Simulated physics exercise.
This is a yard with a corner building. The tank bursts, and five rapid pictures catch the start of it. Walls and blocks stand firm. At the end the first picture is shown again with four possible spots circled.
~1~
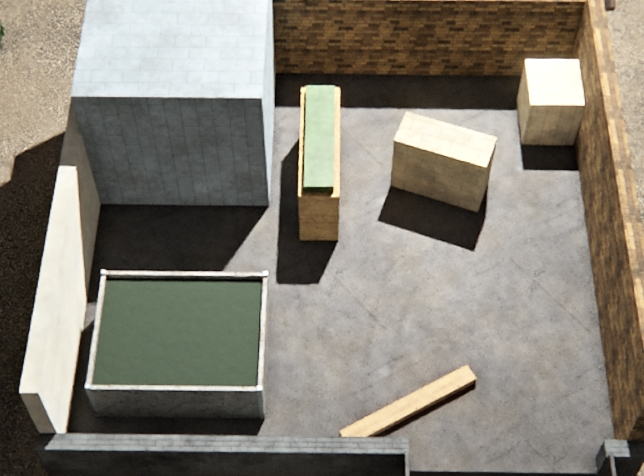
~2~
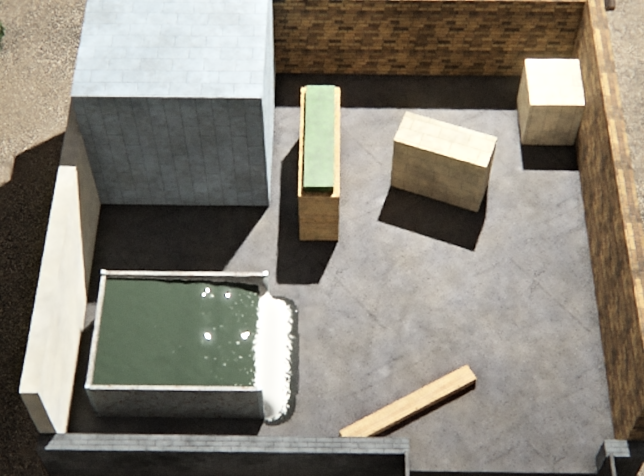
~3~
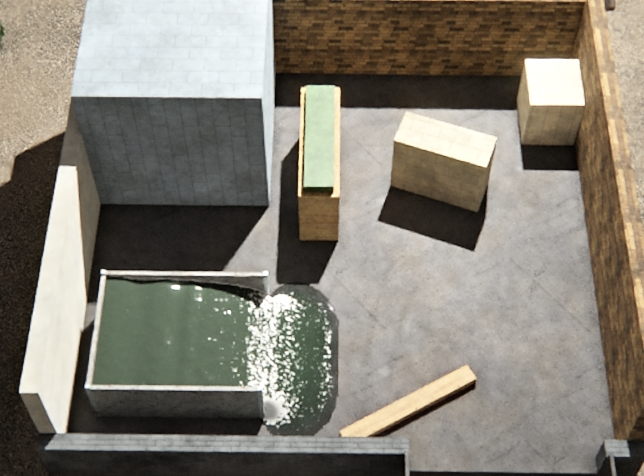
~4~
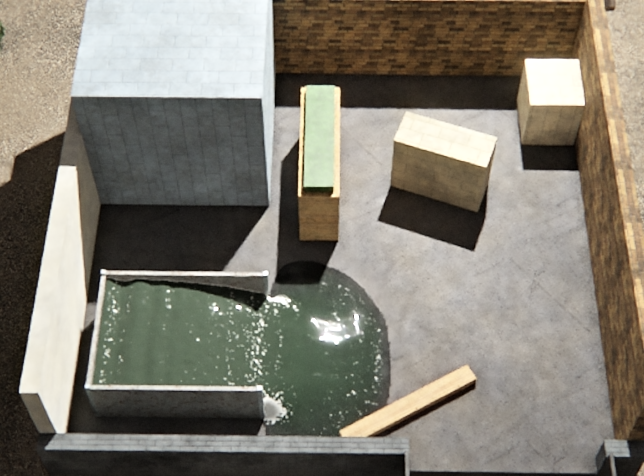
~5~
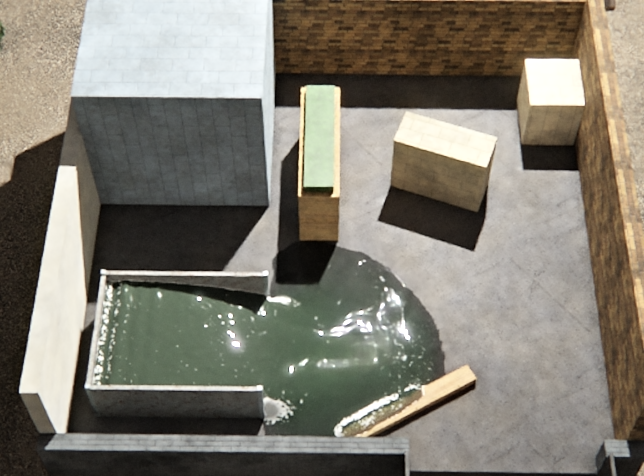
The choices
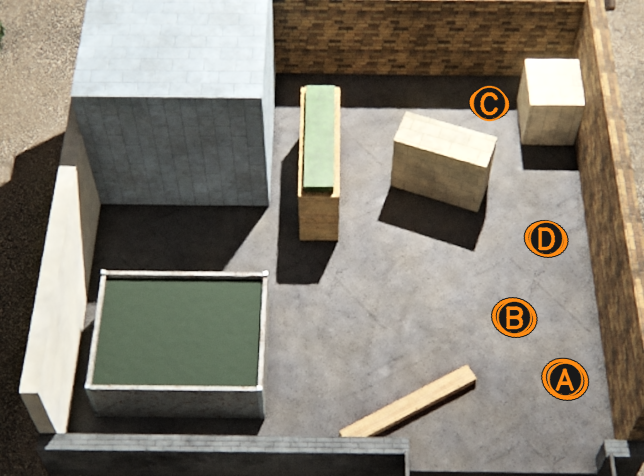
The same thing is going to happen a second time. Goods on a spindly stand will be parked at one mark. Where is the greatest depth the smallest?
It is C.
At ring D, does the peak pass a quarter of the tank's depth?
Yes, clearly.
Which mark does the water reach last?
Here it is ring C.
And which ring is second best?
B.
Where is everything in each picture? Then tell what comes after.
Tank full, its middle at (180, 332); open gate at (505, 443), in the first frame.
In the second frame, 2 % of the ground under water, visible out to (281, 300).
In the third frame, 6 % of the ground under water, visible out to (313, 294).
In the fourth frame, 12 % of the ground under water, visible out to (379, 405).
In the fifth frame, 17 % of the ground under water, visible out to (438, 383).
In orange, A at (565, 379); B at (514, 317); C at (489, 103); D at (546, 238).
With A, the water peaks at about 40 % of the depth that stood in the tank.
With B, the water peaks at about 20 % of the depth that stood in the tank.
With C, the water peaks at about 10 % of the depth that stood in the tank.
With D, the water peaks at about 38 % of the depth that stood in the tank.
